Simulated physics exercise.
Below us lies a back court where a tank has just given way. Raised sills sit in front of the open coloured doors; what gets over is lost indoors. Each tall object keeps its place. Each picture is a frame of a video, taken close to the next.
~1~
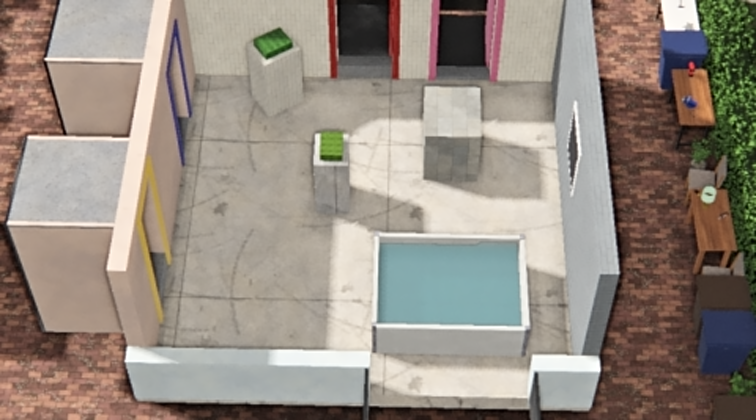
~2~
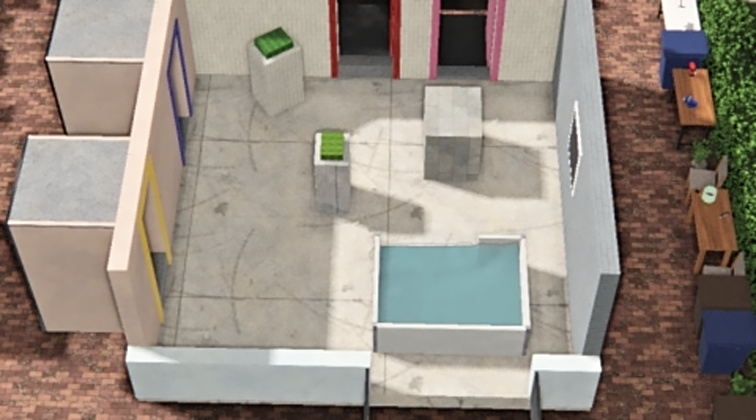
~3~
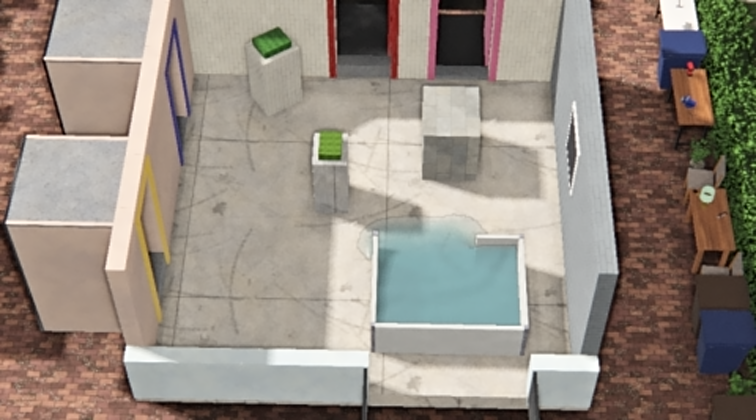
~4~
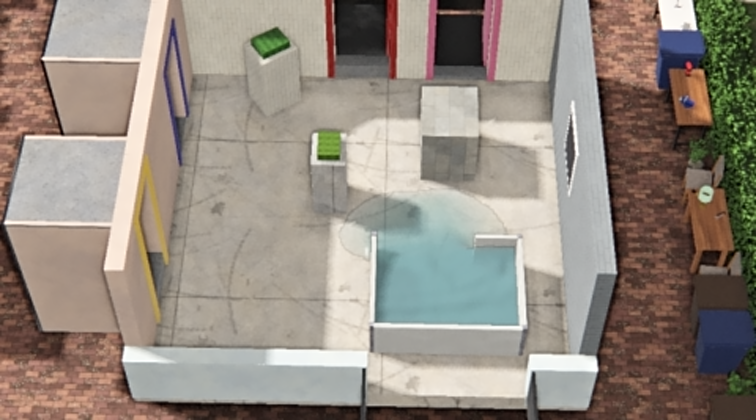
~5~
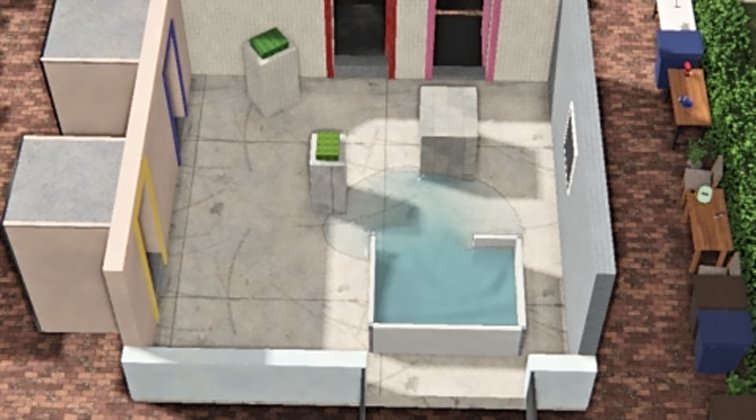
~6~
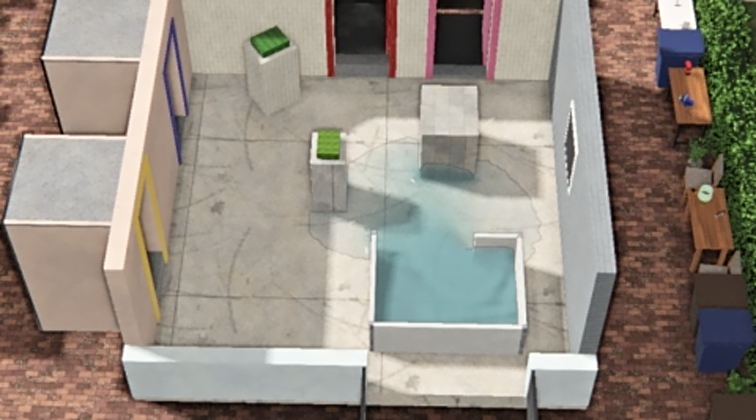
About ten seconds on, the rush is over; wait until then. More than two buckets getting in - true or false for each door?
Blue door: True; red door: False; pink door: True; yellow door: False.
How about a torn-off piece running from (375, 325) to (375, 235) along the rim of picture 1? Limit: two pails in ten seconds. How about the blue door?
As it turns out, blue clears the cutoff.
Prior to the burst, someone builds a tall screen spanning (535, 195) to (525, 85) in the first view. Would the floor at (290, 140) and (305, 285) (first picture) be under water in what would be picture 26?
Taking the points in order, the first is inundated and the second is high and dry.
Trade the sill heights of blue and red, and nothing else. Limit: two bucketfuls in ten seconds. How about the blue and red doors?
The blue door falls short; the red door exceeds the limit.
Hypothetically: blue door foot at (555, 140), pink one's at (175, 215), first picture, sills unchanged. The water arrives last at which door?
That is the yellow one.
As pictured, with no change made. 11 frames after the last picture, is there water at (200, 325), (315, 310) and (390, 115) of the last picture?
First spared, then spared, then swamped.
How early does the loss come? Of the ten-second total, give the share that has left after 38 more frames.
Around 40 % of the total, roughly.
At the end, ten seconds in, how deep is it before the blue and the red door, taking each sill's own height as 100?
About 120 %, then 20 %.
A moment on, water covers 25 % of the floor; the blue door not reached, the red door wet at the sill, nothing in, the pink door not reached, the yellow door not reached.
Next, water covers 40 % of the floor; the blue door not reached, the red door wet at the sill, nothing in, the pink door wet at the sill, nothing in, the yellow door not reached.
Then, water covers 60 % of the floor; the blue door wet at the sill, nothing in, the red door wet at the sill, nothing in, the pink door under two buckets in, the yellow door wet at the sill, nothing in.
Later, water covers 80 % of the floor; the blue door over two buckets in, the red door wet at the sill, nothing in, the pink door over two buckets in, the yellow door wet at the sill, nothing in.
In the end, water covers 95 % of the floor; the blue door over two buckets in, the red door wet at the sill, nothing in, the pink door over two buckets in, the yellow door wet at the sill, nothing in.
